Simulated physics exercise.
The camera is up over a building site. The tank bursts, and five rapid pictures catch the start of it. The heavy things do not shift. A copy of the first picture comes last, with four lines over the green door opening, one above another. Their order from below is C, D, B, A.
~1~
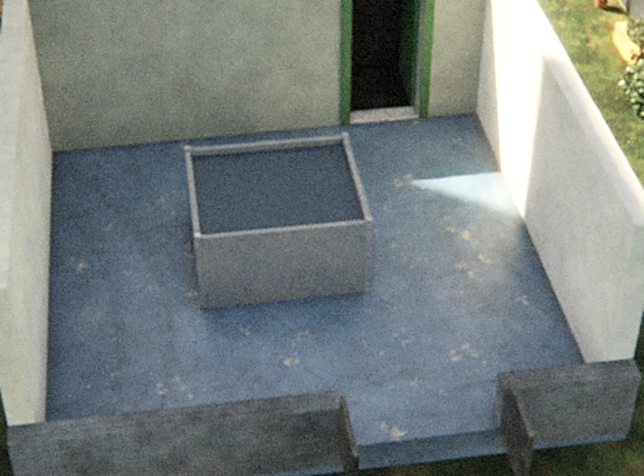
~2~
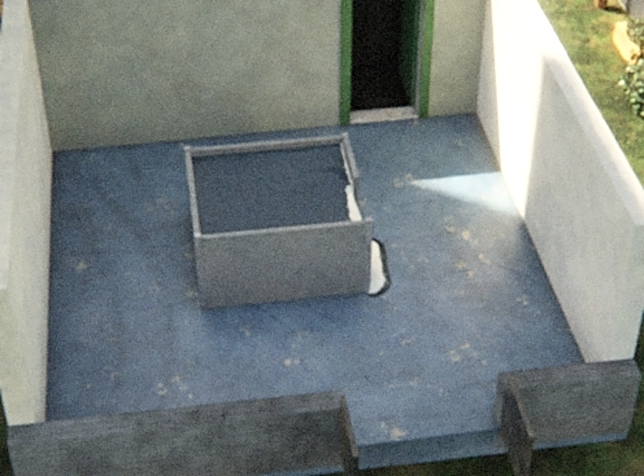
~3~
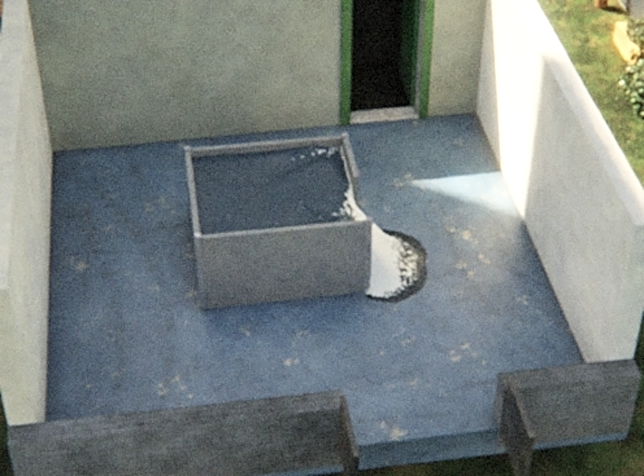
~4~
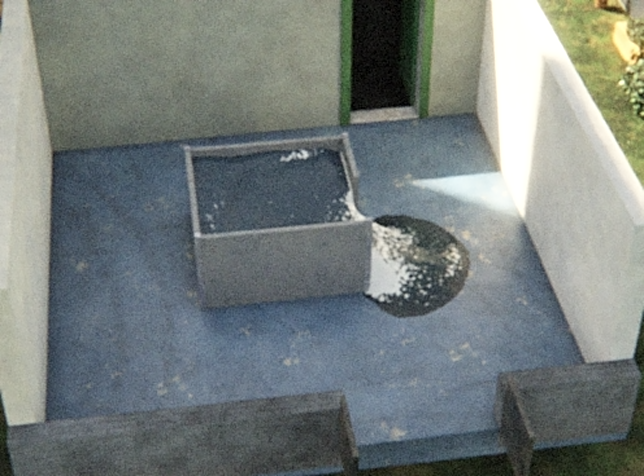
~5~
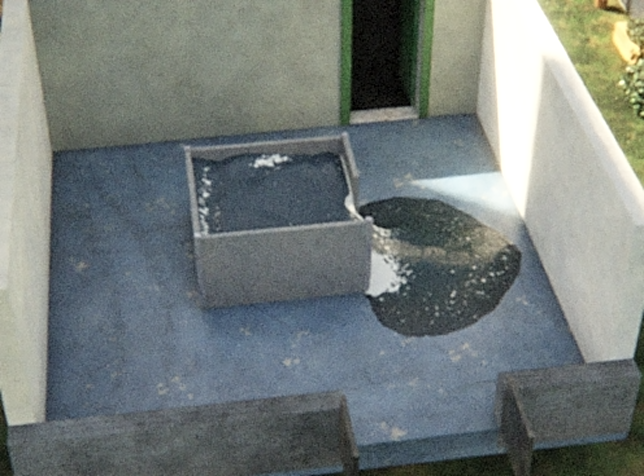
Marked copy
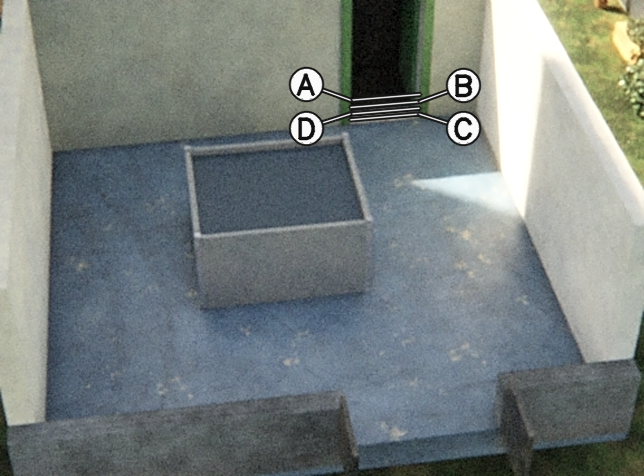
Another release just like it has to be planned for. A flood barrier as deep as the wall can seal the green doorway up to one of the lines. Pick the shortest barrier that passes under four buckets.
Take D.
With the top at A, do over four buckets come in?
No.
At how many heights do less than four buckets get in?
Three.
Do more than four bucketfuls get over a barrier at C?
Yes, it does.
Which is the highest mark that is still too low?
Mark C.
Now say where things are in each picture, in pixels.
Water in the tank at rest, its middle at (275, 190); foot of the green doorway at (384, 121); open gate at (421, 377).
Water covers 1 % of the ground and shows as far out as (378, 288).
Water covers 3 % of the ground and shows as far out as (414, 246).
Water covers 6 % of the ground and shows as far out as (457, 245).
Water covers 12 % of the ground and shows as far out as (514, 253).
On the marked copy, A at (385, 97); B at (385, 104); C at (384, 116); D at (385, 111); from the bottom up C, D, B, A.
If A is chosen, nothing gets over.
If B is chosen, nothing gets over.
If C is chosen, about 9 bucketfuls get in.
If D is chosen, a splash gets over, under a bucket.
